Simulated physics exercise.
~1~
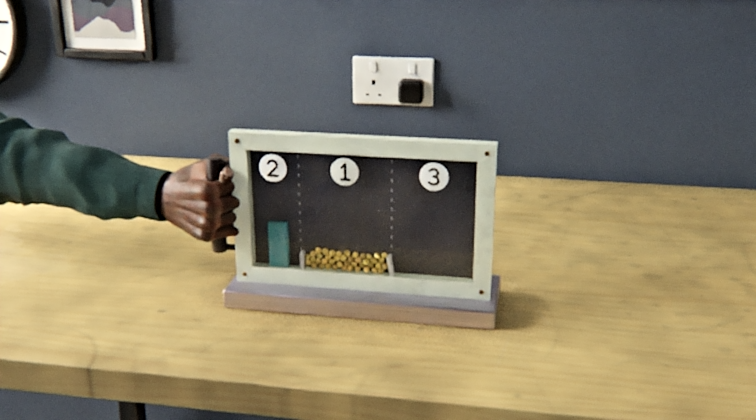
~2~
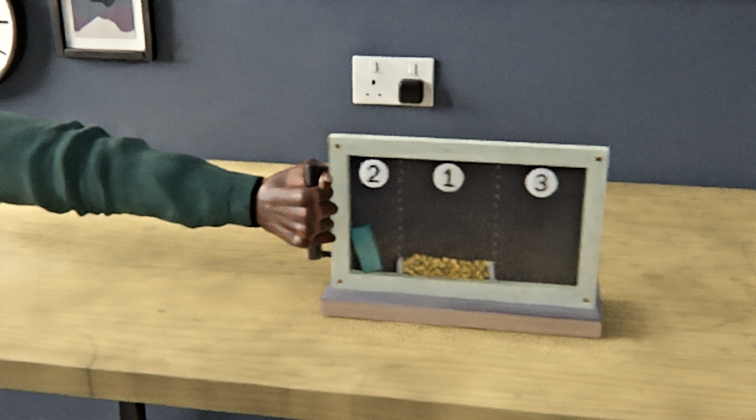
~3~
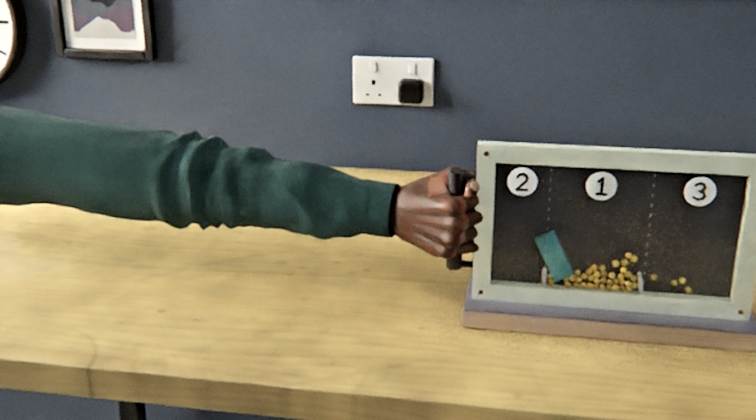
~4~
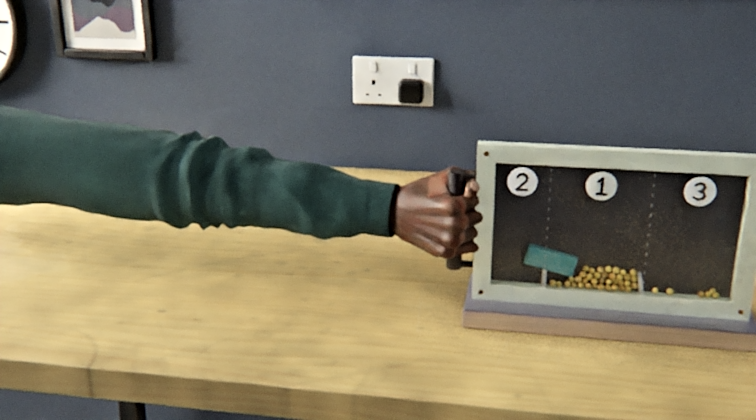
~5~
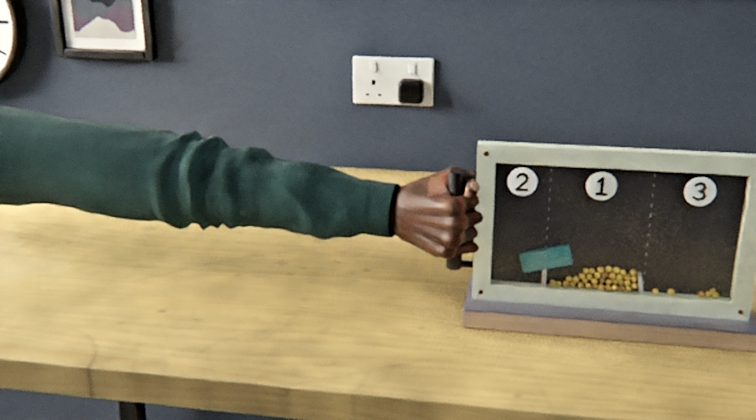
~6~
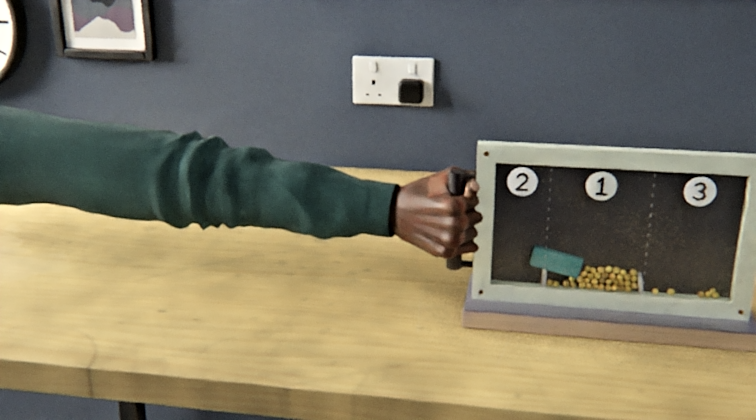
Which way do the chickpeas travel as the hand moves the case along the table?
The chickpeas travel to the right, carried along with the case, and a few of them spill over into the right strip.
